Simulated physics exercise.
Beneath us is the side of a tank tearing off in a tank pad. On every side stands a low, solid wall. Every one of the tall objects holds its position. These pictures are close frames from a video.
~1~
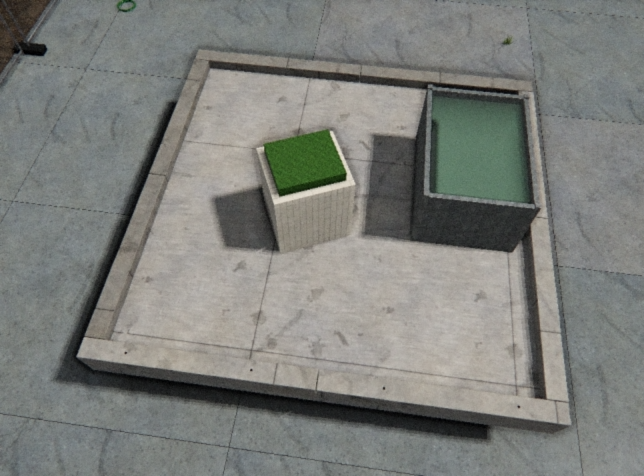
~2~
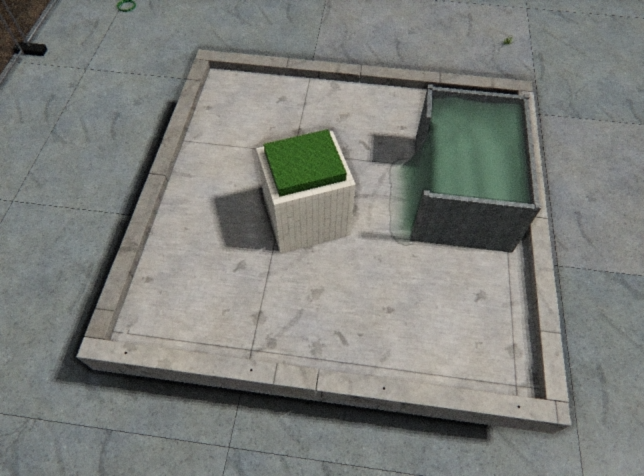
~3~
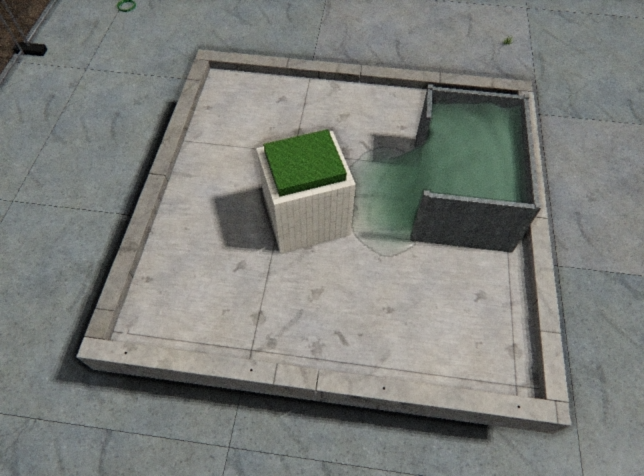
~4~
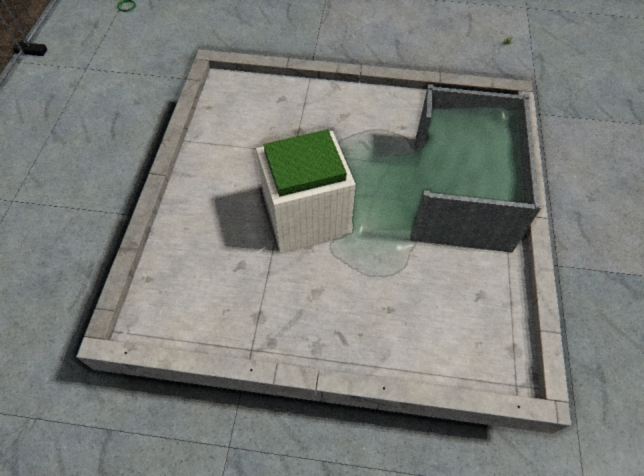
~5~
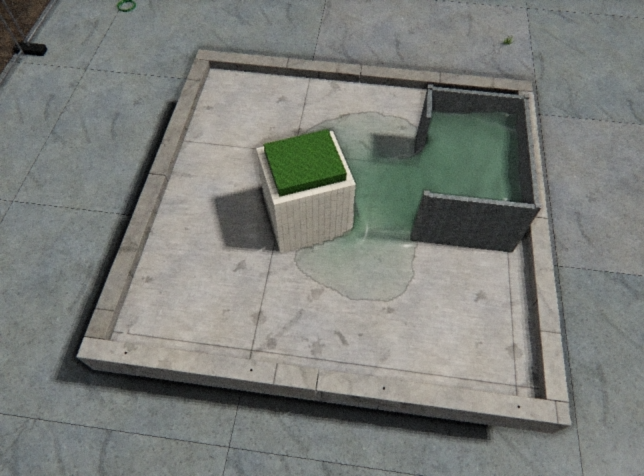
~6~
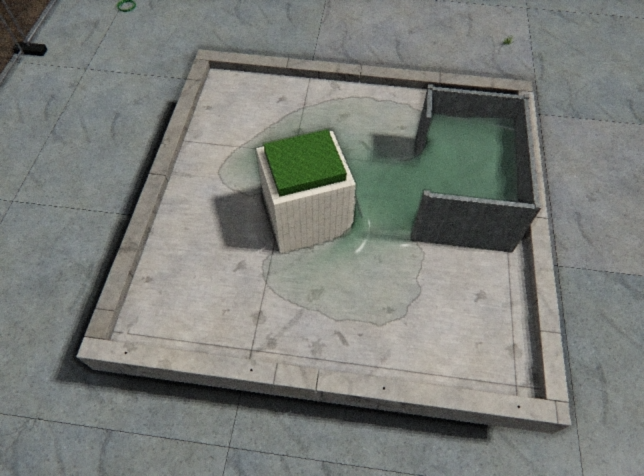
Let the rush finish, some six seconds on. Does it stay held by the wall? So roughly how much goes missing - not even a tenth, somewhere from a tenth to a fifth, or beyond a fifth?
Pretty clearly, it's a moderate loss, a tenth up to a fifth.
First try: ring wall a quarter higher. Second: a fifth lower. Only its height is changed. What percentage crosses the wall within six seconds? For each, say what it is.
The first case gives 6%, the second gives 18%.
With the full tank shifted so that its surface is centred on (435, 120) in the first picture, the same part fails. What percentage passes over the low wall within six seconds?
Near 16 in a hundred.
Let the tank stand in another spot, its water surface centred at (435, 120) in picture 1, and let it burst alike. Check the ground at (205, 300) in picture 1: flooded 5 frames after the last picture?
So at that place it's high and dry.
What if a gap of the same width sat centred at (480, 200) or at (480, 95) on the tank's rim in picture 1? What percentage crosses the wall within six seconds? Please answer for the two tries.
Note: Try one around 40 in a hundred, try two around 50.
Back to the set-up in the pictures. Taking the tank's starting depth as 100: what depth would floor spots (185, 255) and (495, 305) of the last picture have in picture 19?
In order: Roughly 4 % and 0 %.
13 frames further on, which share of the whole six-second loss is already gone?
My reading is near 75 per cent.
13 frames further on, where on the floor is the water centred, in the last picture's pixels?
Around pixel (337, 191).
A moment on, water covers 45 % of the floor; the low wall has let 0 % over.
Next, water covers 50 % of the floor; the low wall has let 0 % over.
Then, water covers 65 % of the floor; the low wall has let 9 % over.
Later, water covers 80 % of the floor; the low wall has let 12 % over.
In the end, water covers 85 % of the floor; the low wall has let 12 % over.
